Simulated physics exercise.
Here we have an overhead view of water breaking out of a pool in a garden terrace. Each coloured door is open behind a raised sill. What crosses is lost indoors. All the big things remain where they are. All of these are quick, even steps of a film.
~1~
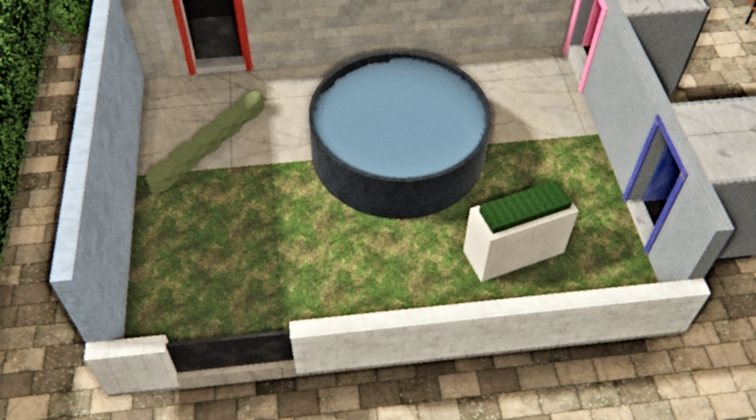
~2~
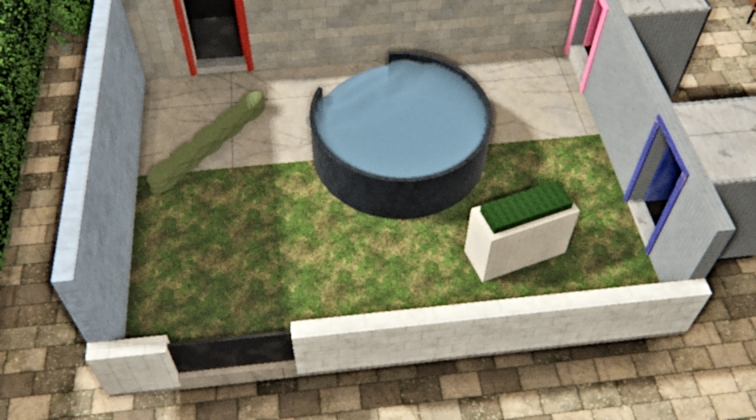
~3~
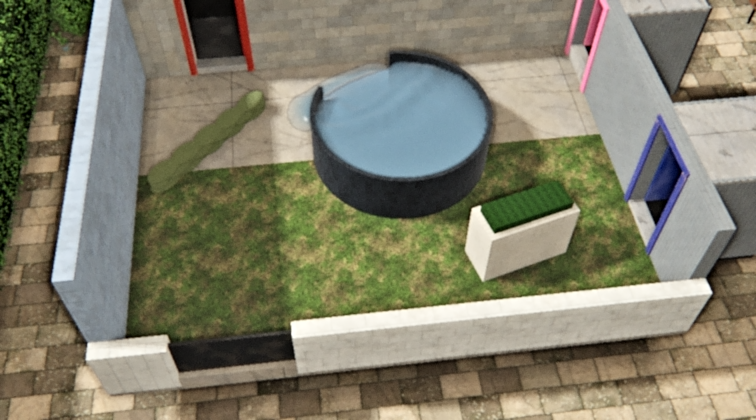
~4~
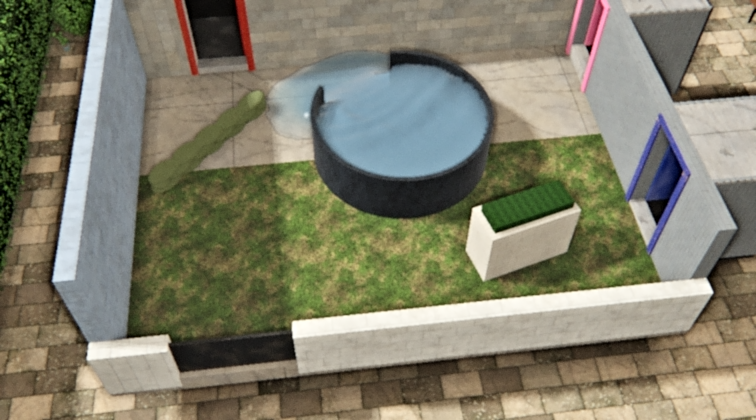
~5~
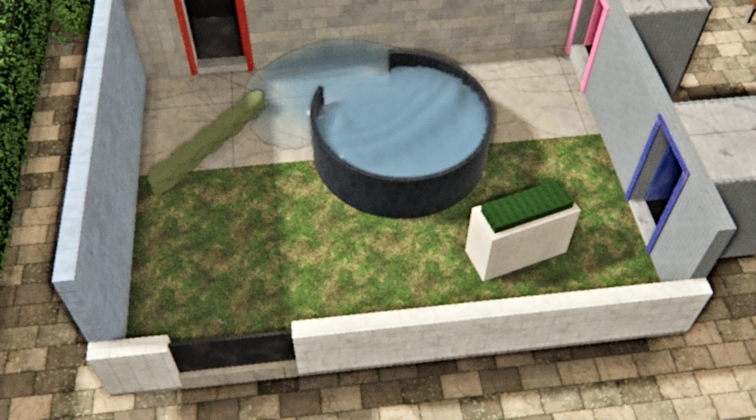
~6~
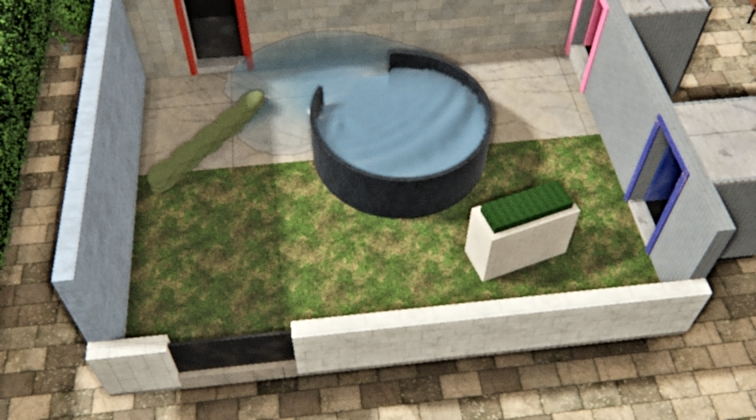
Round dark-walled pool in a walled garden terrace opening at its far left side, water pouring out and spreading across the paving.
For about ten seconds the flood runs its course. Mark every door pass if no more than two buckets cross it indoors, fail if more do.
Marks: Pink door pass, red door fail, blue door pass.
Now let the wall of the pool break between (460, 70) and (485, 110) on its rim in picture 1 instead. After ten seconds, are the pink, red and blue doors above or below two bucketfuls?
One by one: Pink door ends up above; red door ends up below; blue door ends up above.
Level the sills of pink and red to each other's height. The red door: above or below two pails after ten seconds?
Result for the red door: It crosses the line.
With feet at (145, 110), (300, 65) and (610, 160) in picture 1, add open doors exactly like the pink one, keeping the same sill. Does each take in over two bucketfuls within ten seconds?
Door one breaks the limit, door two breaks the limit, door three stays inside the limit.
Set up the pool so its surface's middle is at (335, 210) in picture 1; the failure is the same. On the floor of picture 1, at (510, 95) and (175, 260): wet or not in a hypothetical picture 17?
Bone-dry, soaked.
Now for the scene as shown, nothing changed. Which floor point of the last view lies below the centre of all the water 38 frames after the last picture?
Centre of mass: Roughly (331, 161).
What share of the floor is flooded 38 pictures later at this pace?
85 %.
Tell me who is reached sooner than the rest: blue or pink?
That is the pink door.
A moment on, water covers 20 % of the floor; the pink door not reached, the red door under two buckets in, the blue door not reached.
Next, water covers 40 % of the floor; the pink door wet at the sill, nothing in, the red door over two buckets in, the blue door not reached.
Then, water covers 60 % of the floor; the pink door wet at the sill, nothing in, the red door far over two buckets in, the blue door not reached.
Later, water covers 85 % of the floor; the pink door wet at the sill, nothing in, the red door far over two buckets in, the blue door wet at the sill, nothing in.
In the end, water covers 95 % of the floor; the pink door wet at the sill, nothing in, the red door far over two buckets in, the blue door wet at the sill, nothing in.
